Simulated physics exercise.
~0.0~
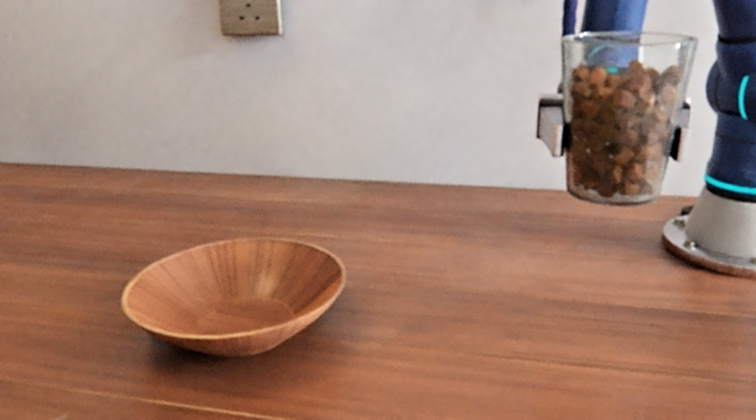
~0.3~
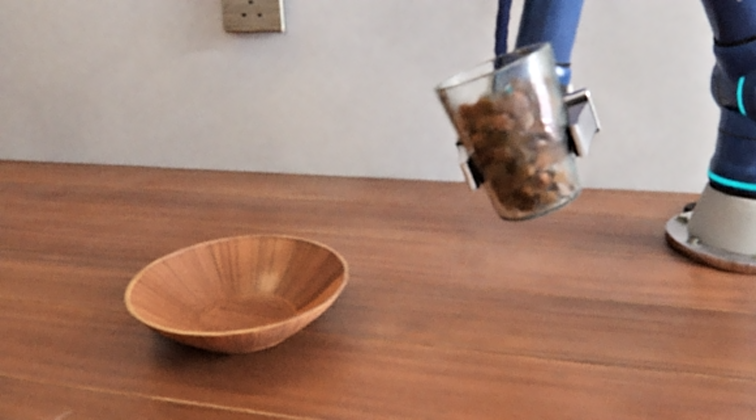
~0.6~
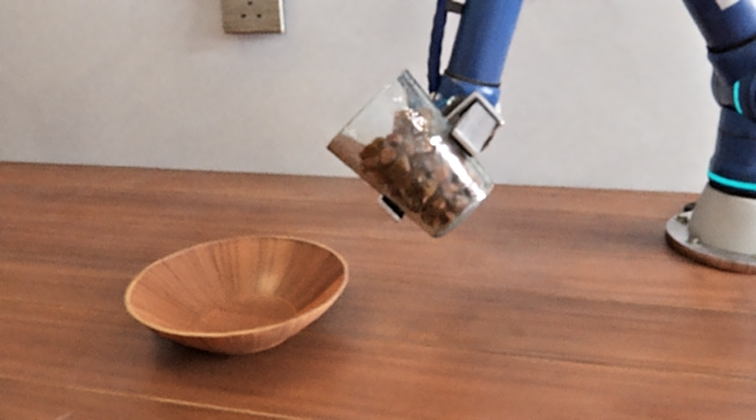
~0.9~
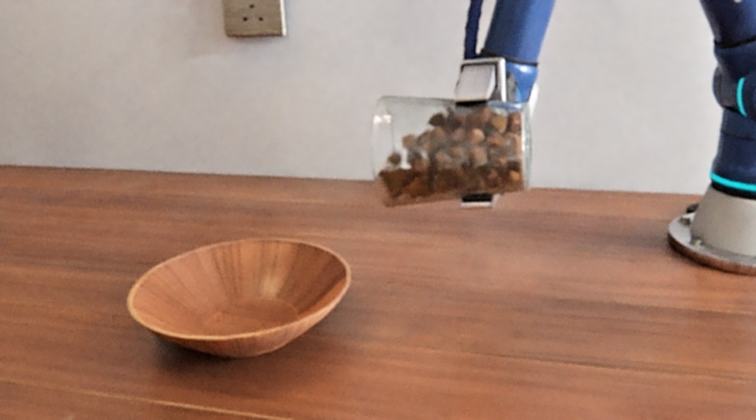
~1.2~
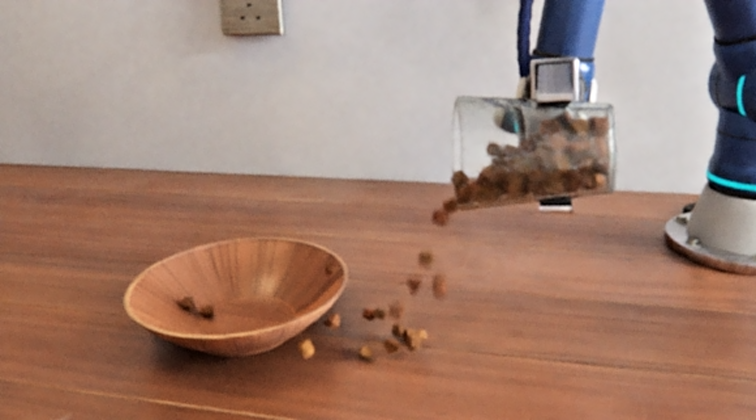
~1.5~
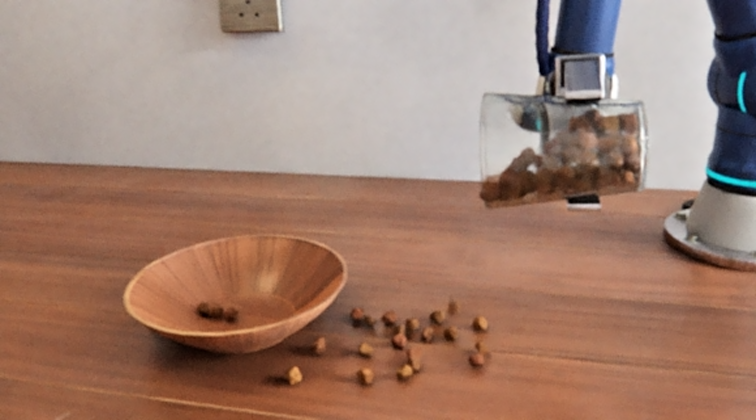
A blue robot arm holds a clear glass beaker of brown pellets above a reddish-brown wooden table, seen from the front against a pale wall with a socket. A wooden bowl sits empty at the left. The arm swings the beaker left toward the bowl, tipping it steadily until it lies on its side, then draws it back to the right. Pellets spill from its mouth during this retreat, most of them dropping short of the bowl. Finally the beaker, still sideways and holding most of its load, hangs at the right, with pellets scattered across the table and only a few in the bowl.
